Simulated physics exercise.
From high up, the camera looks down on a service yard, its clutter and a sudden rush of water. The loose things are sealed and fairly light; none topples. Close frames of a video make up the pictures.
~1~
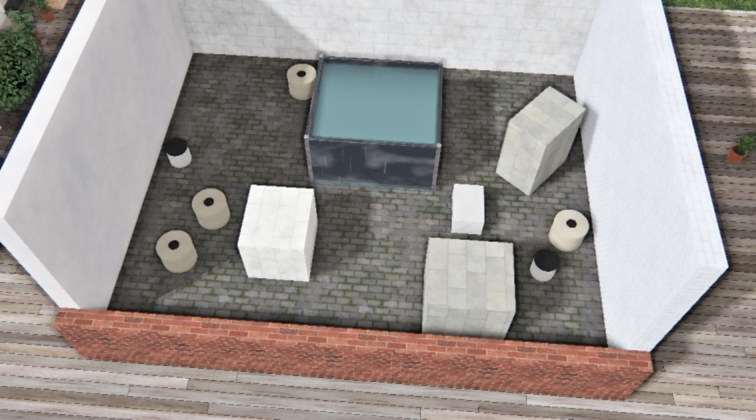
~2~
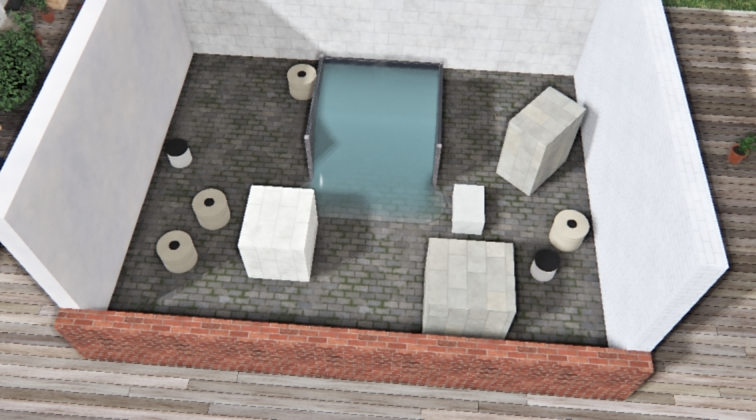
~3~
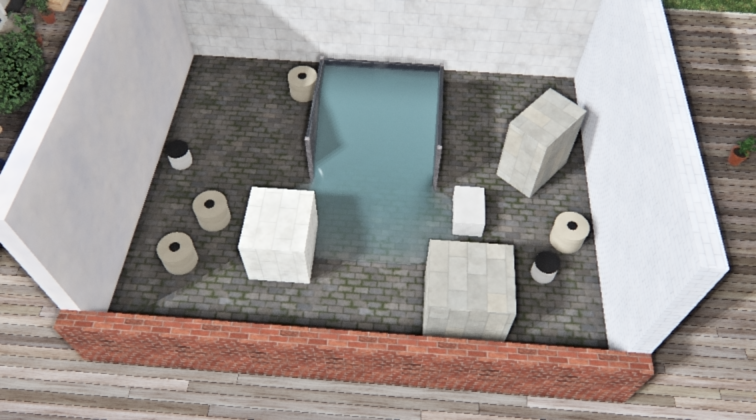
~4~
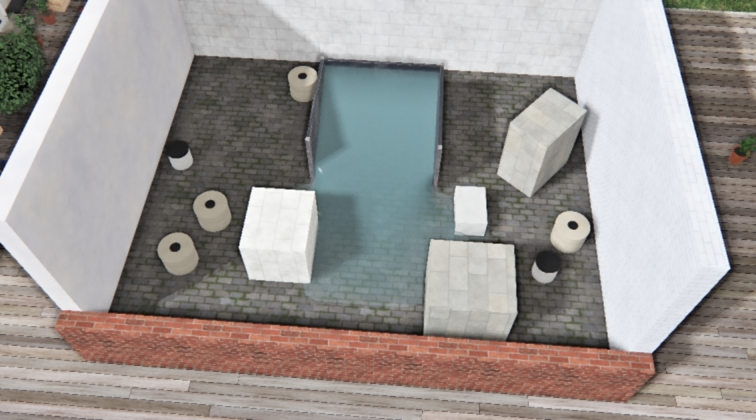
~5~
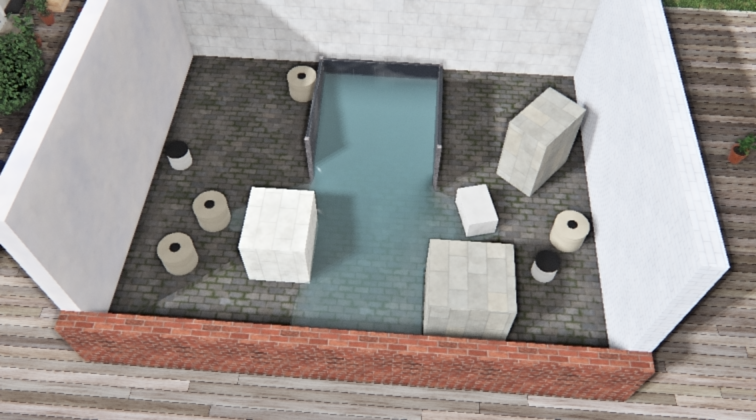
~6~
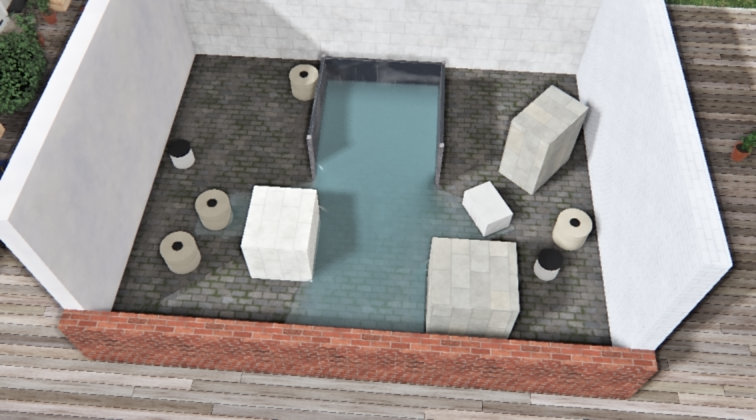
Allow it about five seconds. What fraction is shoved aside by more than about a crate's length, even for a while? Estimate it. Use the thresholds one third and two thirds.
I'd put it at two thirds or higher.
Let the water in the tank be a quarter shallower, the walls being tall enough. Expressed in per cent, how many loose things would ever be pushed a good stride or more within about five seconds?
Share moved: Approx. 80 percent.
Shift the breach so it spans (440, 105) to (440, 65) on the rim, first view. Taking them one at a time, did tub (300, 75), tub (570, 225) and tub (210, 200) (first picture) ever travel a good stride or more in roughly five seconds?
Result per item - displaced that far / displaced that far / short of that distance.
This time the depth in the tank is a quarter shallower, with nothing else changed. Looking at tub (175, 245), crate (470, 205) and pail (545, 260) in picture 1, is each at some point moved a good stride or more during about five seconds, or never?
In sequence: Went the distance, went the distance and went the distance.
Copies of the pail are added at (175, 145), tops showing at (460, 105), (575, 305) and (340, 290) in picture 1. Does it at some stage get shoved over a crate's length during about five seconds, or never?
Copy one: Barely shifts; copy two: Slides well clear; copy three: Slides well clear.
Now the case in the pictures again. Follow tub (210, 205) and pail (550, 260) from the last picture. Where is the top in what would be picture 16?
Roughly (149, 207) and (595, 260).
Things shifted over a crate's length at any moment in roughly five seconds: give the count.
Count: 7.
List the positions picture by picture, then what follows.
The first frame shows a crate at (469, 203), on the bottom; a tub at (209, 202), on the bottom; 0 of 8 have shifted.
The second frame shows a crate at (469, 203), on the bottom; a tub at (209, 202) rests on the ground; 0 of 8 have shifted.
The third frame shows a crate at (470, 205), on the bottom; a tub at (210, 204), on the bottom; 0 of 8 have shifted.
The fourth frame shows a crate at (471, 205) rests on the ground; a tub at (210, 204), on the bottom; 0 of 8 have shifted.
The fifth frame shows a crate at (478, 204) rests on the ground, close to its start; a tub at (210, 204) rests on the ground; 1 of 8 have shifted.
The sixth frame shows a crate at (488, 202) rests on the ground, close to its start; a tub at (212, 203) rests on the ground; 1 of 8 have shifted.
A moment on, 0 of 8 are well off their spots; 0 afloat.
Next, 3 of 8 are well off their spots; 3 afloat.
Later, 6 of 8 are well off their spots; 4 afloat.
In the end, 7 of 8 are well off their spots, and 7 have been at some point; 6 afloat.
